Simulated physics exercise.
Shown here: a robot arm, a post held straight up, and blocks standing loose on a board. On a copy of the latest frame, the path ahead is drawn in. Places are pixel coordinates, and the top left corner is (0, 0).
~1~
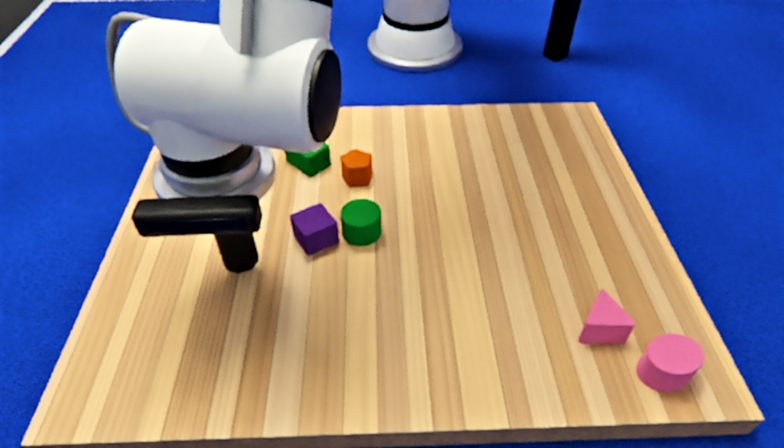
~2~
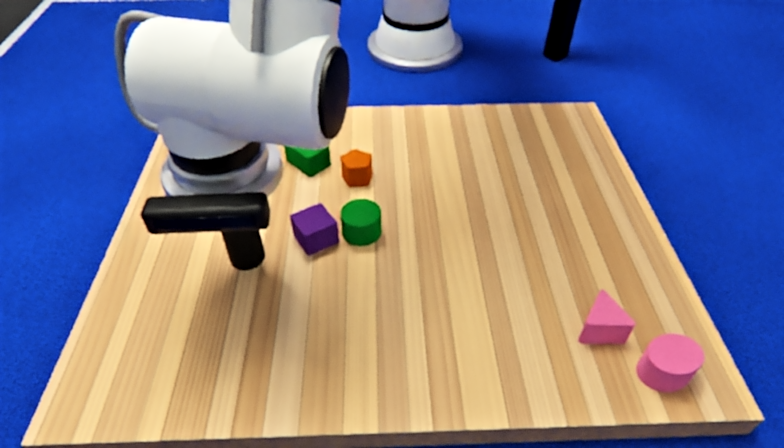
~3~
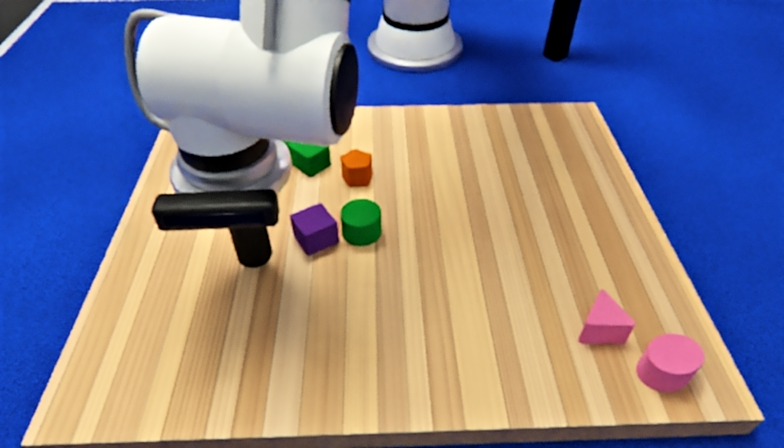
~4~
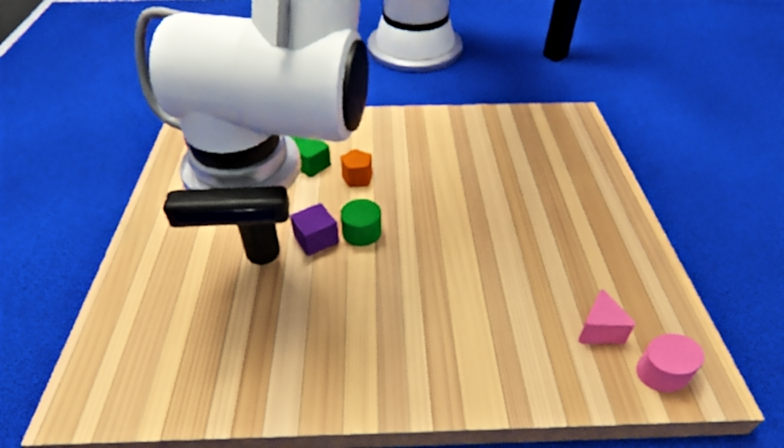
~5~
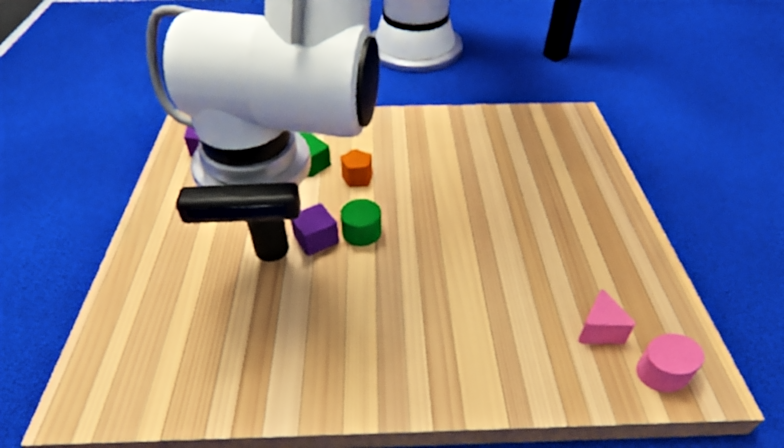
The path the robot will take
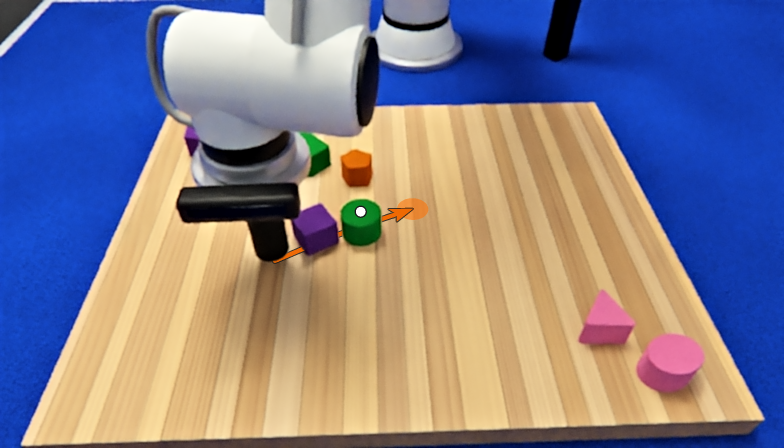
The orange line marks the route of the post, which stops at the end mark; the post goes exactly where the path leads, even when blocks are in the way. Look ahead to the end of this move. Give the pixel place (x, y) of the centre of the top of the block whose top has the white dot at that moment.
My best guess is (448, 185).
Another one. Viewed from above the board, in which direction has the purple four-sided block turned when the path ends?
Rotation: Counter-clockwise.
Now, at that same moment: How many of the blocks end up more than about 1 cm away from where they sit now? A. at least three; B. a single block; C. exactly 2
That would be C.
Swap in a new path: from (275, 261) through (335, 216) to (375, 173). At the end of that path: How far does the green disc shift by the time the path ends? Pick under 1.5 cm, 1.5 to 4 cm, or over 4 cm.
It shifts over 4 cm.
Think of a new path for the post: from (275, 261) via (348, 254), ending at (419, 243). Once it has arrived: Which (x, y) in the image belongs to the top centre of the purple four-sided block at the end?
Somewhere near (331, 210).
Path on the board, from (275, 261) through (346, 232) to (413, 209); the dot is on the green disc.
On the path given first. One third of the way, post at (323, 229); purple four-sided block at (348, 203); green disc at (392, 201).
Two thirds of the way, post at (369, 212); purple four-sided block at (375, 182), turned 40° anticlockwise; green disc at (409, 194).
At the end, post at (413, 197); purple four-sided block at (384, 174), turned 80° anticlockwise; orange pentagon in place; green disc at (448, 185).
